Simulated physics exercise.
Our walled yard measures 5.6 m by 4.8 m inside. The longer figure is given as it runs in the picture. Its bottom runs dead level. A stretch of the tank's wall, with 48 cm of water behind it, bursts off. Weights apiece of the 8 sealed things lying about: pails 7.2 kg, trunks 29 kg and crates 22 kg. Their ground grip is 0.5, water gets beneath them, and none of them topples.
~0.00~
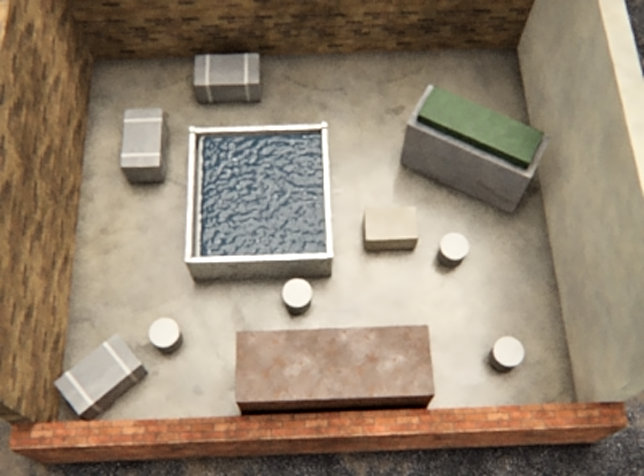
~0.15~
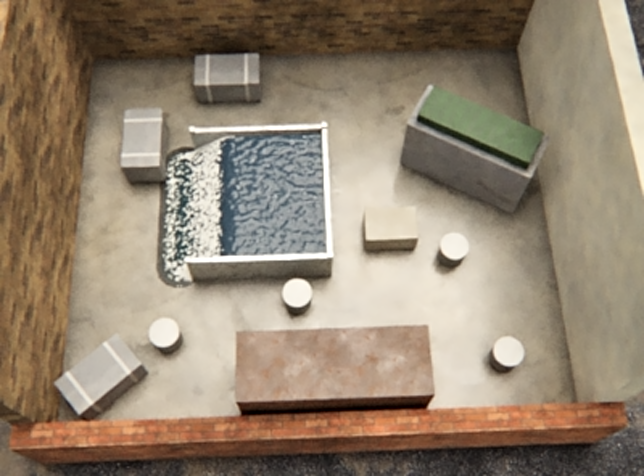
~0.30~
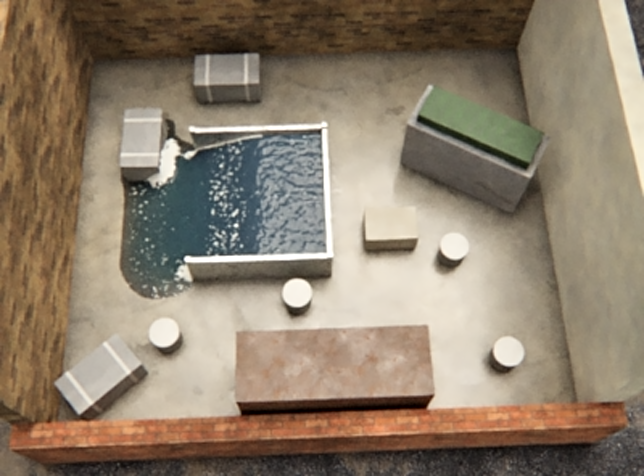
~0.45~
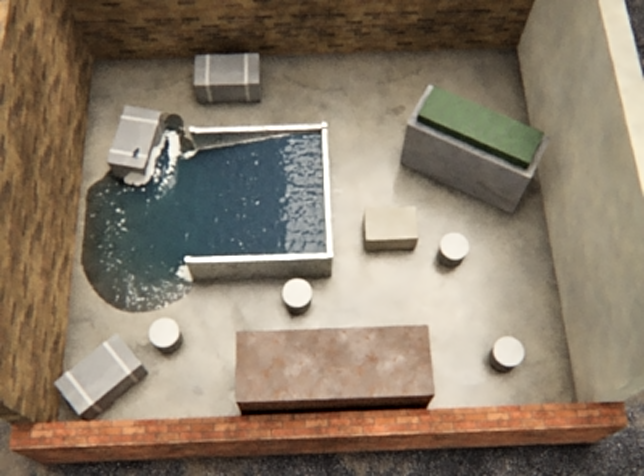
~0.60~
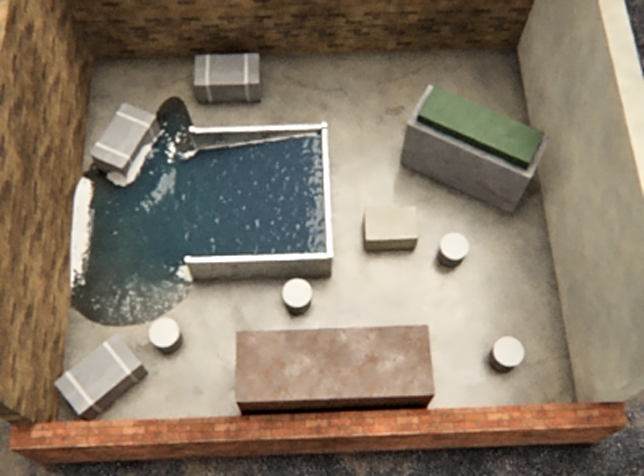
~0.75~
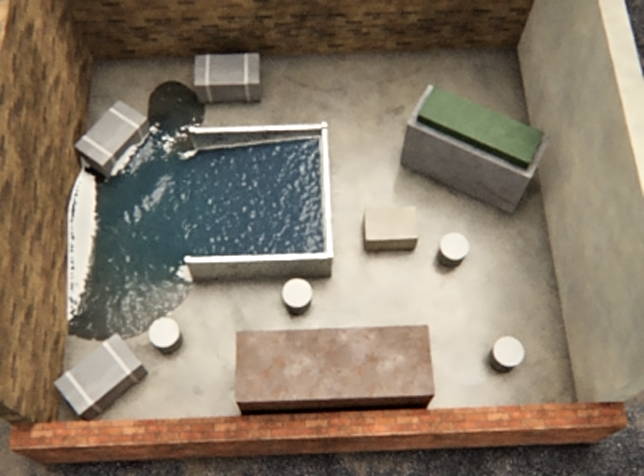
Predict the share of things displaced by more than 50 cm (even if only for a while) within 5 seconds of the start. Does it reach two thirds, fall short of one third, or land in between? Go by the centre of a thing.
The share is in the middle band.
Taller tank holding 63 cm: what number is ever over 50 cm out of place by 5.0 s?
I count 5 of them in that case.
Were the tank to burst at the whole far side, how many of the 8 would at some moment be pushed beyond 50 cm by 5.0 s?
Then 2 of them would.
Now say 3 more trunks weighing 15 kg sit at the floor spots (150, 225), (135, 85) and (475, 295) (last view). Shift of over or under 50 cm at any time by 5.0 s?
Respectively: Tops it; tops it; doesn't reach it.
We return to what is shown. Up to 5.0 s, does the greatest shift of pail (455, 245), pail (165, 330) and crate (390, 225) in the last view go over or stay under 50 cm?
Within the mark, beyond the mark, within the mark.
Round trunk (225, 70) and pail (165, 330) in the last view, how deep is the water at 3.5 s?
First about 5 cm, second about 6 cm.
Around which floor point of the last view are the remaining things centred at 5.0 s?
Around (343, 244).
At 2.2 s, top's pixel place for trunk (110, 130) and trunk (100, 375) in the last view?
Estimated pixels: (111, 61) and (168, 390).
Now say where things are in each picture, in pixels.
A trunk at (142, 137) rests on the ground; a pail at (164, 332), on the bottom; water covers 2.3 m2; 0 of 8 have shifted, in the first picture.
A trunk at (142, 137), on the bottom; a pail at (164, 332) rests on the ground; 3.1 m2 under water; 0 of 8 have shifted, in the second picture.
A trunk at (141, 137), on the bottom; a pail at (164, 332) rests on the ground; 3.8 m2 under water; 0 of 8 have shifted, in the third picture.
A trunk at (134, 136), on the bottom, 9 cm from its start; a pail at (164, 332) rests on the ground; 4.7 m2 under water; 1 of 8 have shifted, in the fourth picture.
A trunk at (123, 135) rests on the ground, 23 cm from its start; a pail at (164, 332), on the bottom; water covers 5.4 m2; 1 of 8 have shifted, in the fifth picture.
A trunk at (111, 132), on the bottom, 38 cm from its start; a pail at (164, 332) rests on the ground; 5.9 m2 under water; 1 of 8 have shifted, in the sixth picture.
After 1.1 s 1 of 8 are over 50 cm from their spots; 0 afloat.
After 2.2 s 2 of 8 are over 50 cm from their spots; 1 afloat.
After 3.5 s 3 of 8 are over 50 cm from their spots; 2 afloat.
After 5.0 s 4 of 8 are over 50 cm from their spots, and 4 have been at some point; 2 afloat.
